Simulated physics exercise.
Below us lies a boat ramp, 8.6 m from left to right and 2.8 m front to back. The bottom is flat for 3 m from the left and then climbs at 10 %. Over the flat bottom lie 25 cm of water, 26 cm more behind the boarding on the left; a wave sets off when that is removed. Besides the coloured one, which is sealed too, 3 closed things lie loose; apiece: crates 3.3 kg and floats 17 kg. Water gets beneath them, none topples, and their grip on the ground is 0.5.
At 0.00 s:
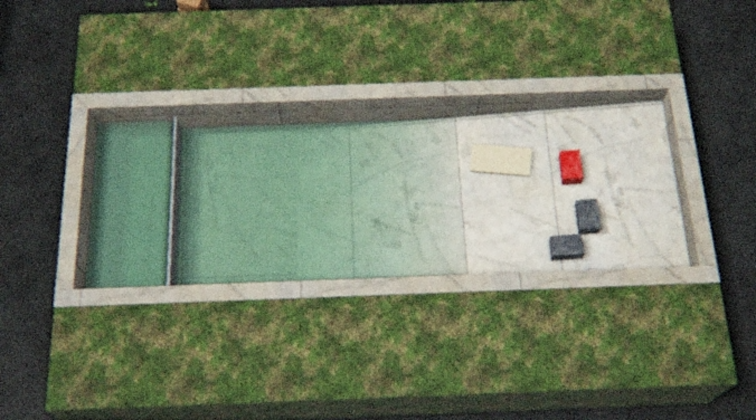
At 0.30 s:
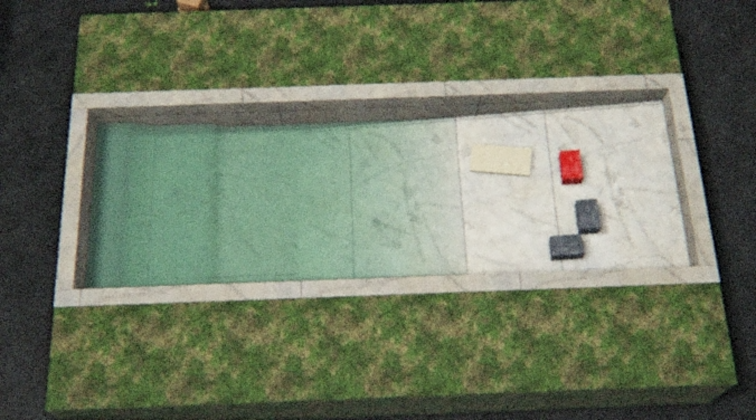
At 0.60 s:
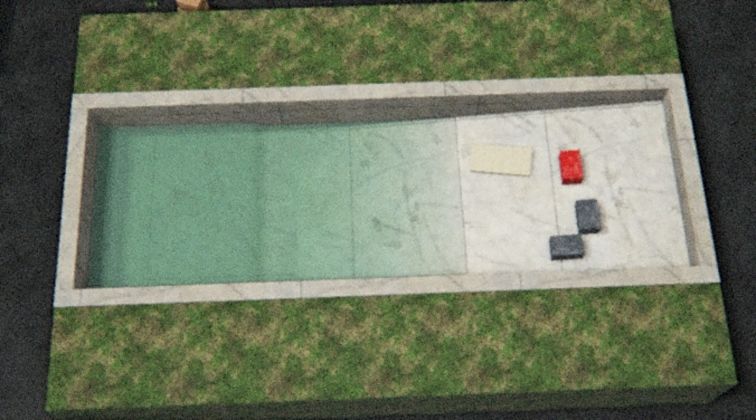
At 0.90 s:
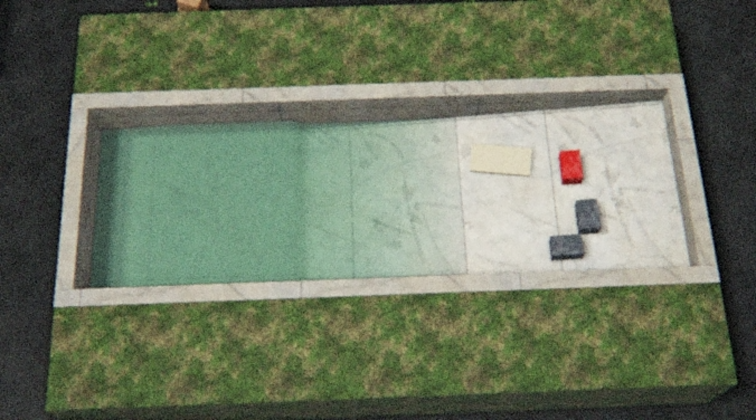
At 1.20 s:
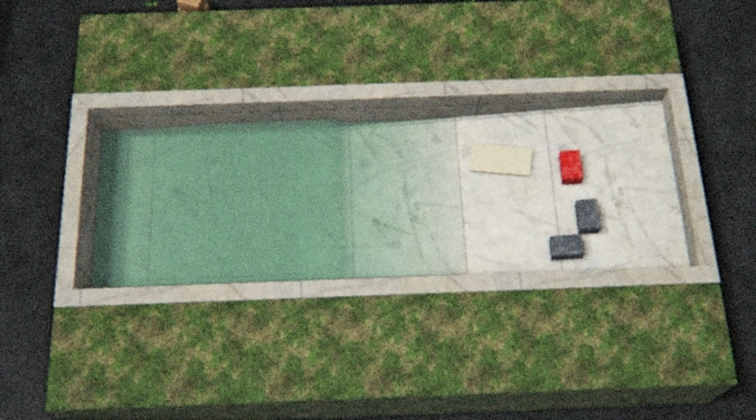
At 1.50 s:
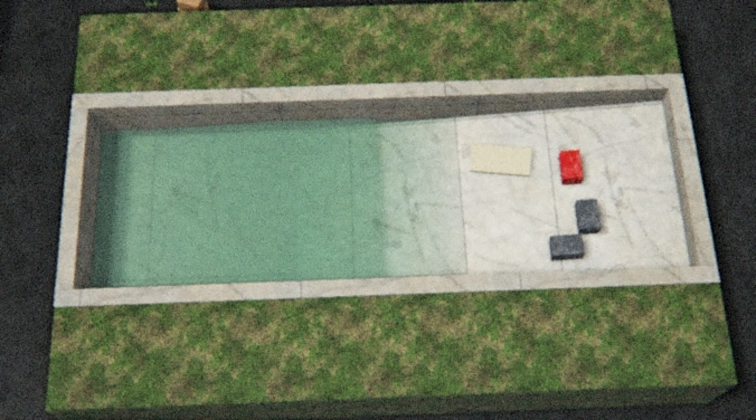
A boat ramp set between two strips of grass is seen from above at a slant, with green water on its left side. On the pale dry slope at right lie a cream slab, a small red block and two dark grey blocks. The thin upright divider in the water at left disappears, and a low wave moves rightward through the water while the blocks and slab stay still.
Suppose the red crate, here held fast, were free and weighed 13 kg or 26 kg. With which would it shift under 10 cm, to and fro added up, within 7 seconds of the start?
Verdict: The lower weight is enough.
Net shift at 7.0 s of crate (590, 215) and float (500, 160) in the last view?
In that order: 80 cm, 250 cm.
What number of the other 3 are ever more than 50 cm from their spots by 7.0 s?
I count 3.
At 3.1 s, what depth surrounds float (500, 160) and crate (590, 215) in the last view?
About 8 and 1 cm.
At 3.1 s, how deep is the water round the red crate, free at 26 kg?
Roughly 1 cm.
After 2.1 s the red crate would be 0 cm from its start with 13 kg and 0 cm from its start with 26 kg; 0 cm of water round it then.
After 3.1 s the red crate would be 0 cm from its start with 13 kg and 0 cm from its start with 26 kg; 1 cm of water round it then.
After 4.9 s the red crate would be 0 cm from its start with 13 kg and 0 cm from its start with 26 kg; 4 cm of water round it then.
After 7.0 s the red crate would be 0 cm from its start with 13 kg and 0 cm from its start with 26 kg; 2 cm of water round it then.
